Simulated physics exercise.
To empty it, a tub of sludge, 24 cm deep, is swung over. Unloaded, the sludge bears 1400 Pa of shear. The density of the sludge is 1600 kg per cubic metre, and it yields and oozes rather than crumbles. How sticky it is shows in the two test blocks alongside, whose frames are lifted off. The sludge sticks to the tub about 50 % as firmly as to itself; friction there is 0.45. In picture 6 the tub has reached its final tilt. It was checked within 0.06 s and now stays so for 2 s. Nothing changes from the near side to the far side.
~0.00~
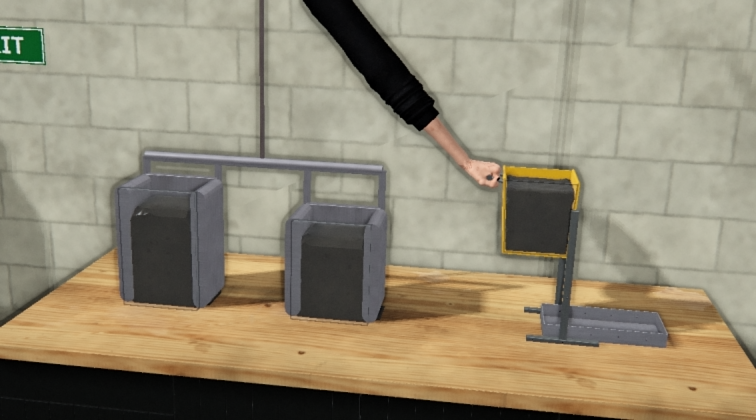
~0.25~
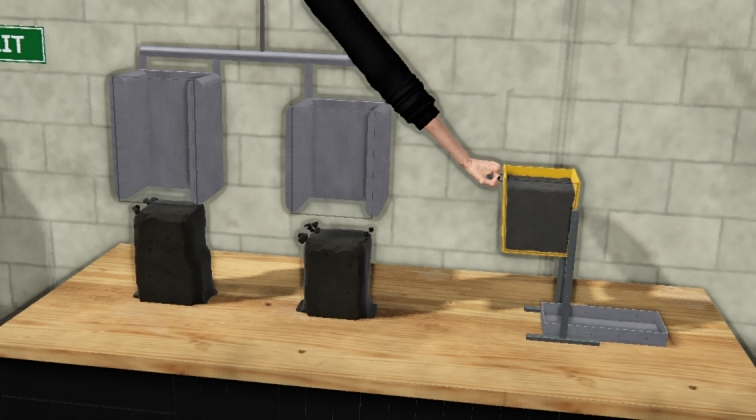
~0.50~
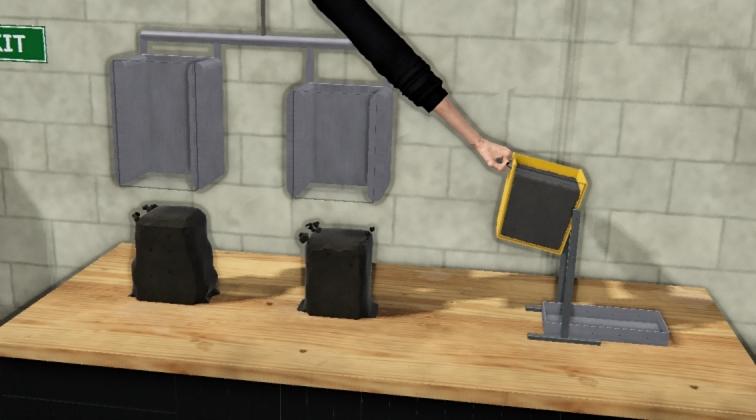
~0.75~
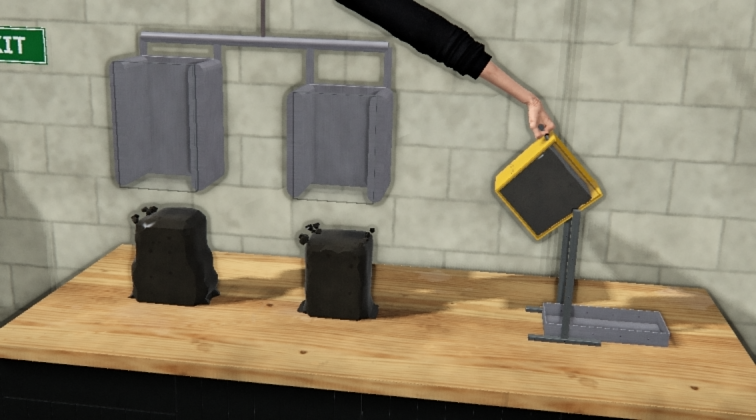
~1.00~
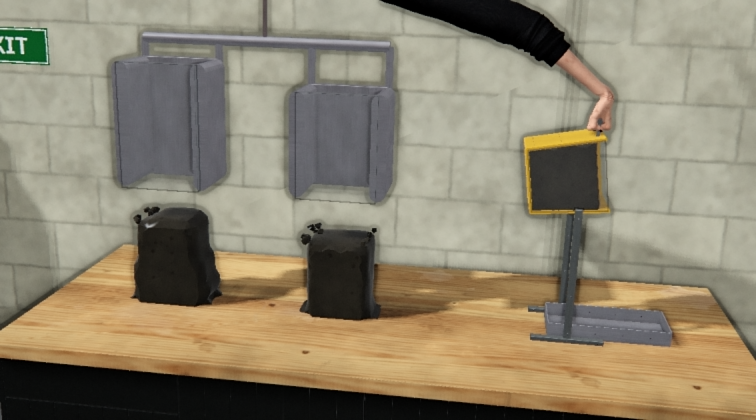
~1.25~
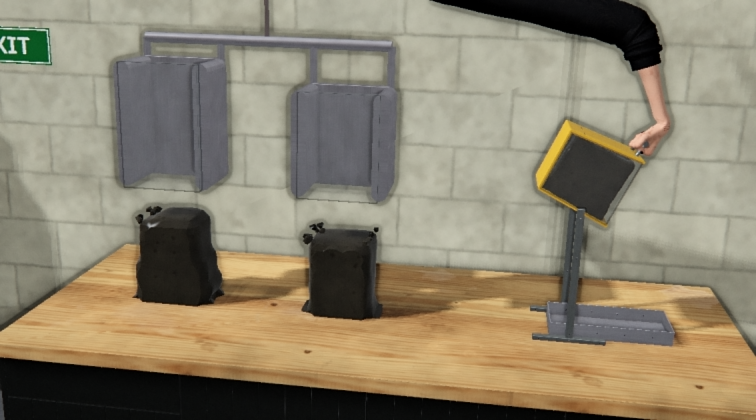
A hand tilting a yellow tub of dark sludge over to the right after grey casings lift off two dark blocks.
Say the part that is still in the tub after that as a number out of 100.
About 0 %.
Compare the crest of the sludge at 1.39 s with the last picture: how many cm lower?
About 2 cm.
By 1.39 s, the tub is at 114 degrees and holds 89 %.
By 1.56 s, the tub is at 114 degrees and holds 41 %.
By 1.73 s, the tub is at 114 degrees and holds 0 %.
By 1.90 s, the tub is at 114 degrees and holds 0 %.
By 3.25 s, at the end, the tub is at 114 degrees and holds 0 %.
